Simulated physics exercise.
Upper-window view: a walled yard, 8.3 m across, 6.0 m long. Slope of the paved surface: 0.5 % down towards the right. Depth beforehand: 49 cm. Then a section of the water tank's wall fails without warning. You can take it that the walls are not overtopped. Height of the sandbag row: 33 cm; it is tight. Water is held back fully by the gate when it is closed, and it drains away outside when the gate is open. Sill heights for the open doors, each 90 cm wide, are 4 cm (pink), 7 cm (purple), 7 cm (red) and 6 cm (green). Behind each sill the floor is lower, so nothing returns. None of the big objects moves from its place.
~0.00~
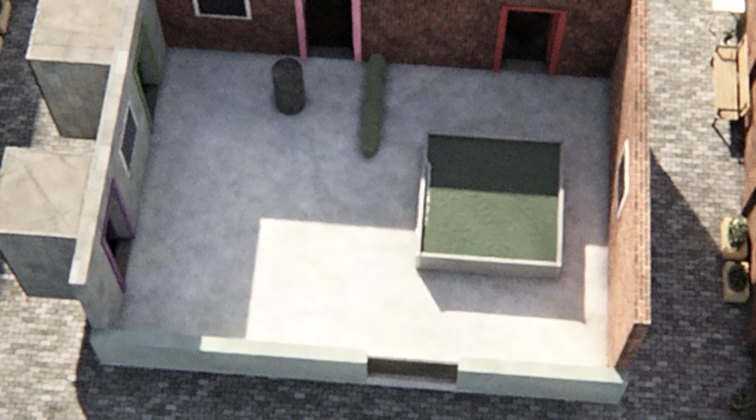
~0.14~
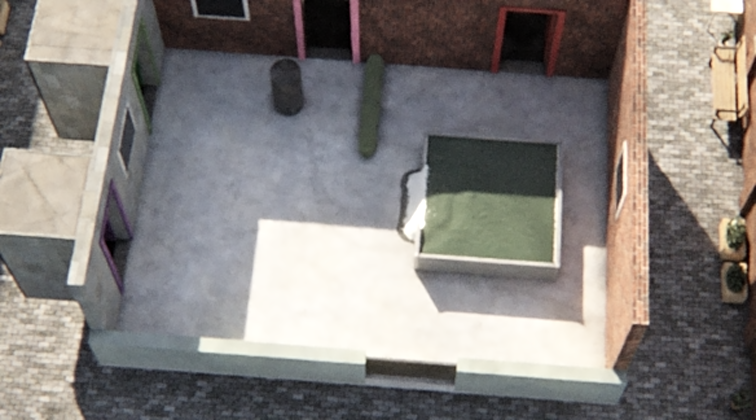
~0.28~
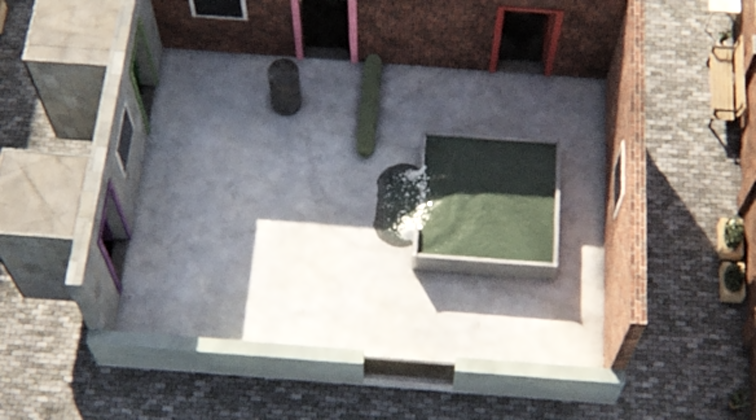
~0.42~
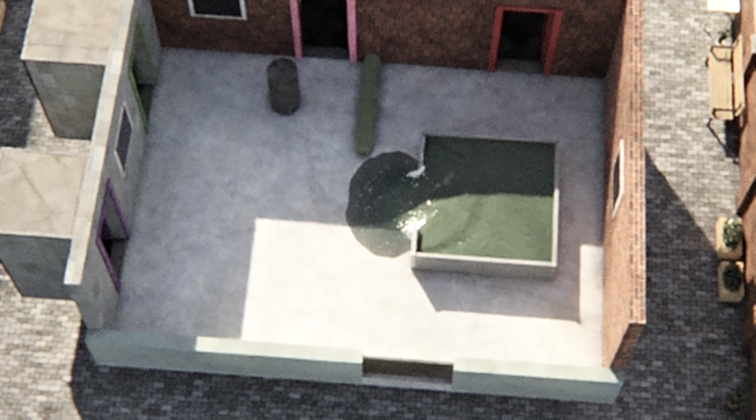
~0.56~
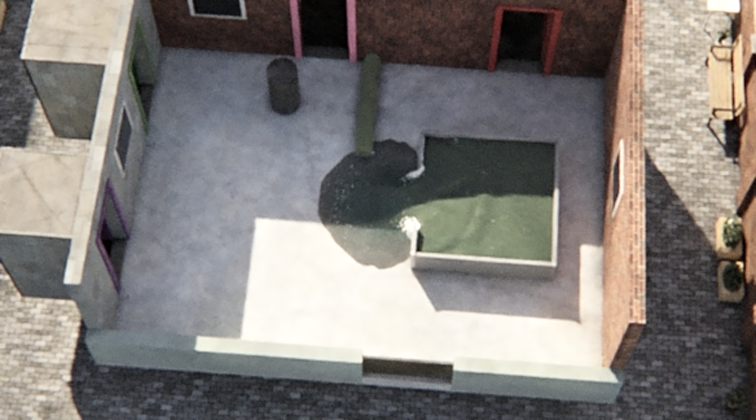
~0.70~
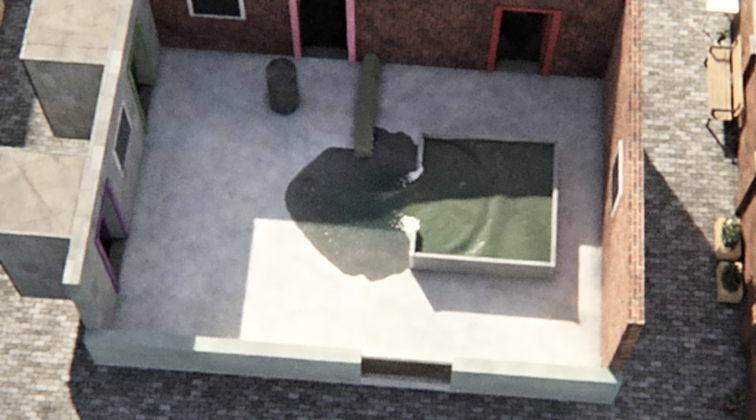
Dark water bursts from the left side of a low, pale-walled tank and spreads leftward across the grey paving in a widening, rounded sheet, with white froth at the gap. The walled yard is seen from a high window, the view almost still. A dark barrel and a long green sandbag row stand beyond the water, near brick walls with pink-framed and red-framed doorways.
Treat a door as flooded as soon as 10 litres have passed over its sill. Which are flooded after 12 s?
One by one: The pink door will most likely bust the limit; the purple door will most likely bust the limit; the red door will most likely respect the limit; the green door will most likely bust the limit.
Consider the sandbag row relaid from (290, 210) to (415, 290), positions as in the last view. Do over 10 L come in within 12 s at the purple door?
Purple: Within it.
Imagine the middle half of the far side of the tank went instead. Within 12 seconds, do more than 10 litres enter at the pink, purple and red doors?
Then: Pink short of it, purple short of it, red beyond it.
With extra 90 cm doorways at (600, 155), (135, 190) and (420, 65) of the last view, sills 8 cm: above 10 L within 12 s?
In turn: Below, above, below.
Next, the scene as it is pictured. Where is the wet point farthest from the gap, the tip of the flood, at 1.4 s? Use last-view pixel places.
Somewhere about (185, 205).
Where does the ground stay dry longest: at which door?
Last comes the red one.
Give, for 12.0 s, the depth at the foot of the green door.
It's some 7.5 centimetres deep.
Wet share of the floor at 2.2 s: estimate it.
Some 40 per cent of the floor is wet.
After 1.4 s water covers 20 % of the floor and is deepest (28 cm) near (409, 203); pink door not reached, purple door not reached, red door not reached, green door not reached.
After 2.2 s water covers 40 % of the floor and is deepest (28 cm) near (409, 203); pink door not reached, purple door not reached, red door not reached, green door not reached.
After 3.5 s water covers 55 % of the floor and is deepest (23 cm) near (111, 334); pink door 4 cm at the sill, 0 L in, purple door 14 cm at the sill, 14 L in, red door not reached, green door 15 cm at the sill, 25 L in.
After 7.0 s water covers 65 % of the floor and is deepest (14 cm) near (351, 77); pink door 6 cm at the sill, 4 L in, purple door 9 cm at the sill, 50 L in, red door 1 cm at the sill, 0 L in, green door 10 cm at the sill, 77 L in.
After 12.0 s water covers 85 % of the floor and is deepest (12 cm) near (352, 69); pink door 7 cm at the sill, 36 L in, purple door 8 cm at the sill, 54 L in, red door 1 cm at the sill, 0 L in, green door 7 cm at the sill, 100 L in.
